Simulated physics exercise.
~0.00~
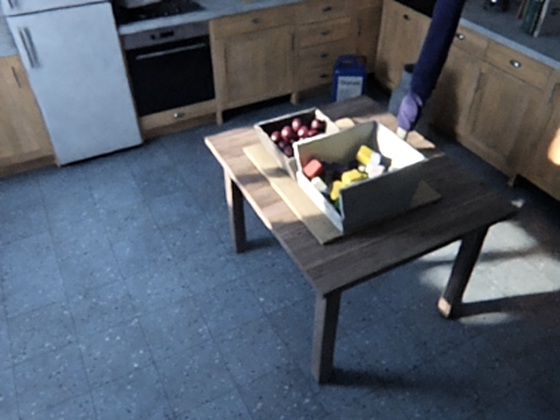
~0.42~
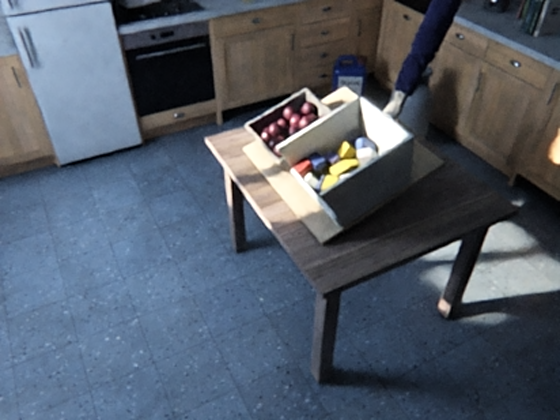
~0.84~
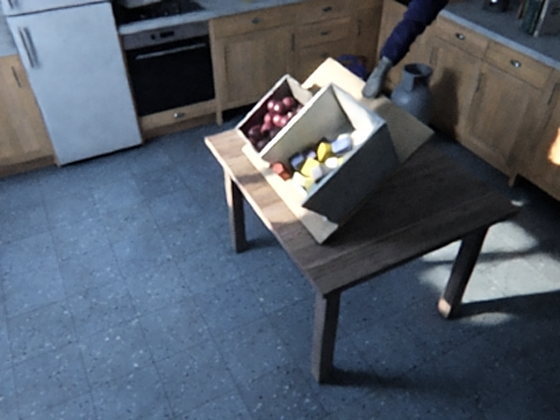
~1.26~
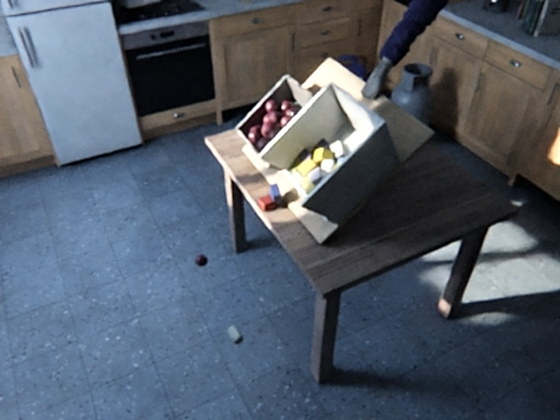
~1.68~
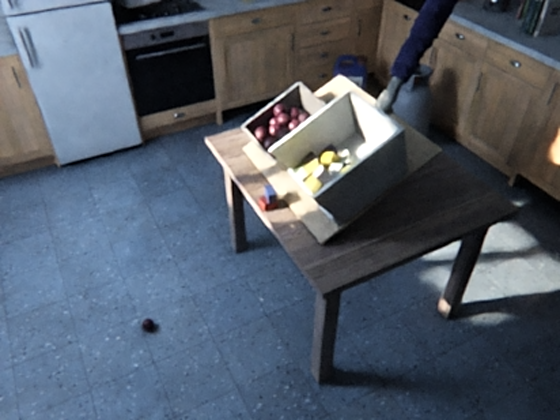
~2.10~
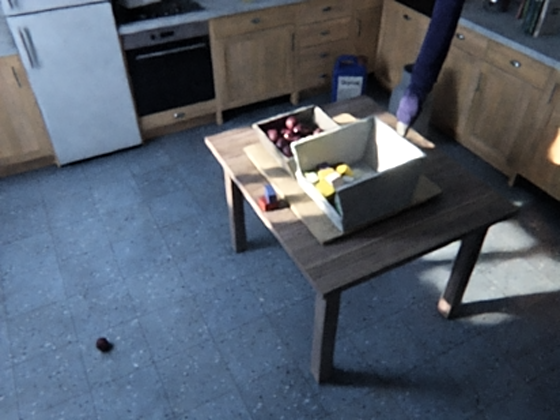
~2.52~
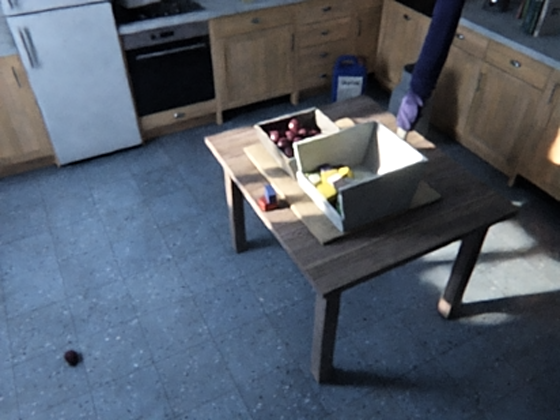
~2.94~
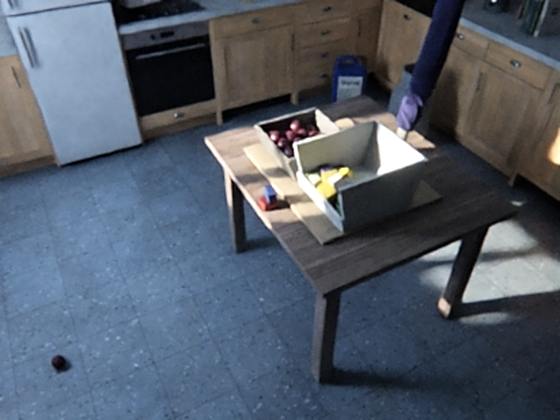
A shelf board holding a white tub of toy bricks and a grey tub of red onions is tipped left on a table by a gloved hand, spilling a few bricks and one onion, then lowered flat as the onion rolls left across the floor.
